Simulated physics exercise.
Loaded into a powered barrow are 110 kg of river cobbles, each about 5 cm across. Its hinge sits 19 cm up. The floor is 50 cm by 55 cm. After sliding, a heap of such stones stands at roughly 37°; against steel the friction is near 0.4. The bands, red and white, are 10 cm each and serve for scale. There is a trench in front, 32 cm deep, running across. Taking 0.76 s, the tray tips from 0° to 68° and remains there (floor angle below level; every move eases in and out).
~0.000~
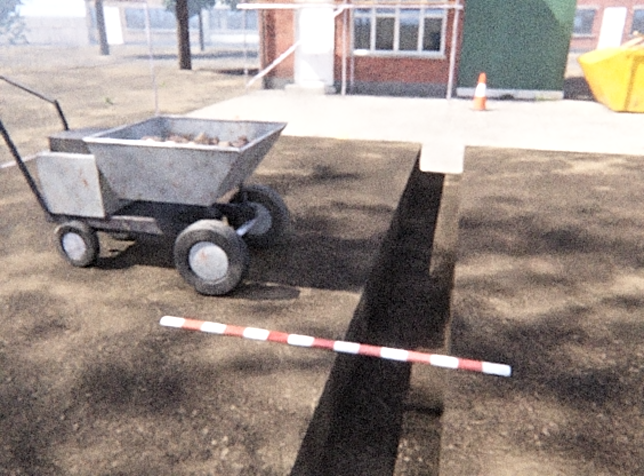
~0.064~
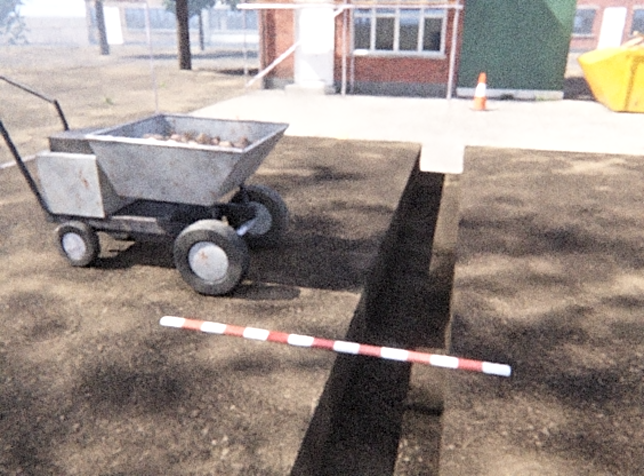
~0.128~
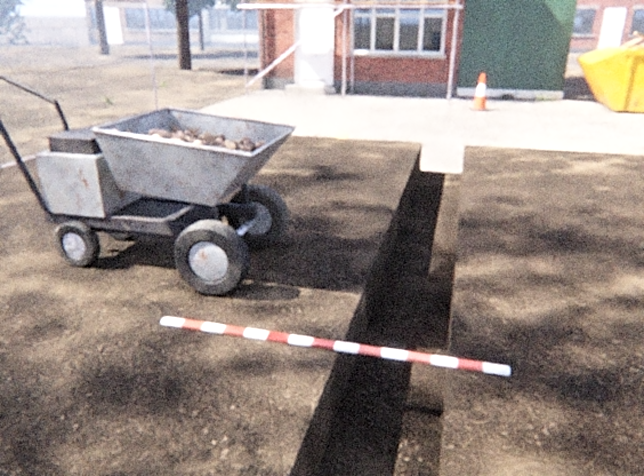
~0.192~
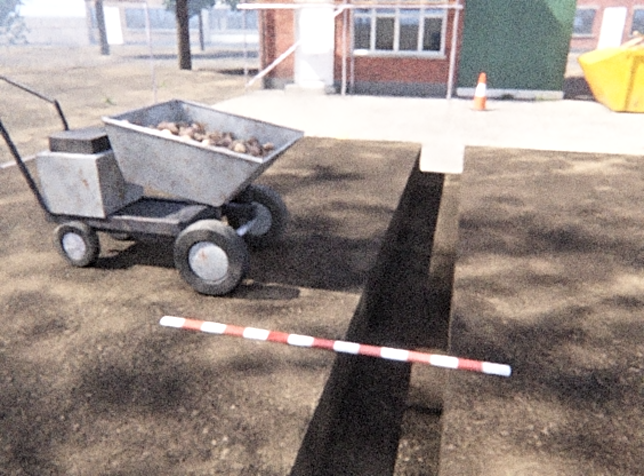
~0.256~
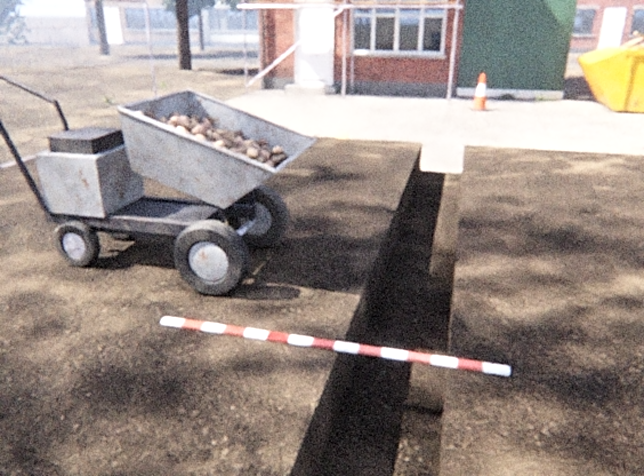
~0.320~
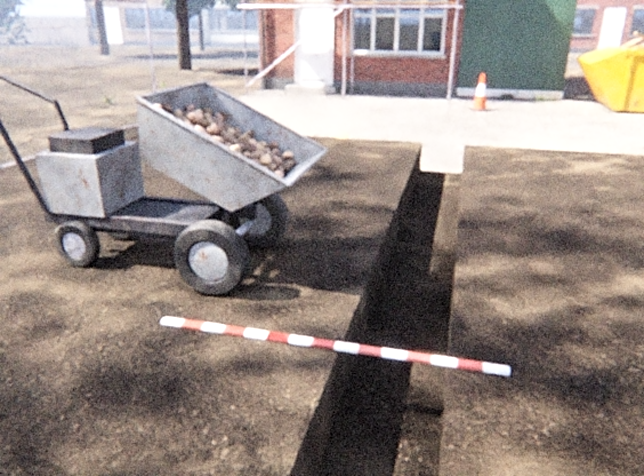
A powered barrow's grey tray, loaded with river cobbles, steadily tilts down toward the right.
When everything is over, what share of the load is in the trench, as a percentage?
Close to 91 in a hundred.
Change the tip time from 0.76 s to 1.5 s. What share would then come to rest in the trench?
In that case some 90 per cent.
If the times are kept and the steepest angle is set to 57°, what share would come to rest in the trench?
Then roughly 40 percent.
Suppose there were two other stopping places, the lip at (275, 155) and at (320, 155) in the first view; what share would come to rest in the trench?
95 and 60 %.
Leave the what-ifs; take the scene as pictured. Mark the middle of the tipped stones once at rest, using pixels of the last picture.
The middle should be near (401, 330).
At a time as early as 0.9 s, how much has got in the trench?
15 per cent, give or take.
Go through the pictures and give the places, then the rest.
In the first frame, the tray is at 0°, its lip at (240, 150); the top of the load is at (197, 144).
In the second frame, lip at (243, 152), floor tilted 1°, highest stones at (192, 142); the stones move at 0.3 m/s on average.
In the third frame, lip at (251, 155), floor tilted 5°, highest stones at (181, 136); the stones move at 0.6 m/s on average.
In the fourth frame, lip at (262, 162), floor tilted 11°, highest stones at (176, 130); the stones move at 0.8 m/s on average.
In the fifth frame, lip at (276, 172), floor tilted 18°, highest stones at (185, 122); the stones move at 1.0 m/s on average.
In the sixth frame, the tray is at 26°, its lip at (289, 185); the top of the load is at (197, 114); the stones move at 1.1 m/s on average.
After 0.6 s the floor is at 57°; 100 % in the tray; the foremost stones are at (321, 211).
After 0.9 s the floor is at 68°; 79 % in the tray, 6 % short of the trench, 15 % in the trench; the foremost stones are at (402, 291).
After 1.2 s the floor is at 68°; 36 % in the tray, 5 % short of the trench, 59 % in the trench; the foremost stones are at (446, 318).
After 3.2 s the floor is at 68°; 0 % in the tray, 9 % short of the trench, 91 % in the trench; the foremost stones are at (446, 320).
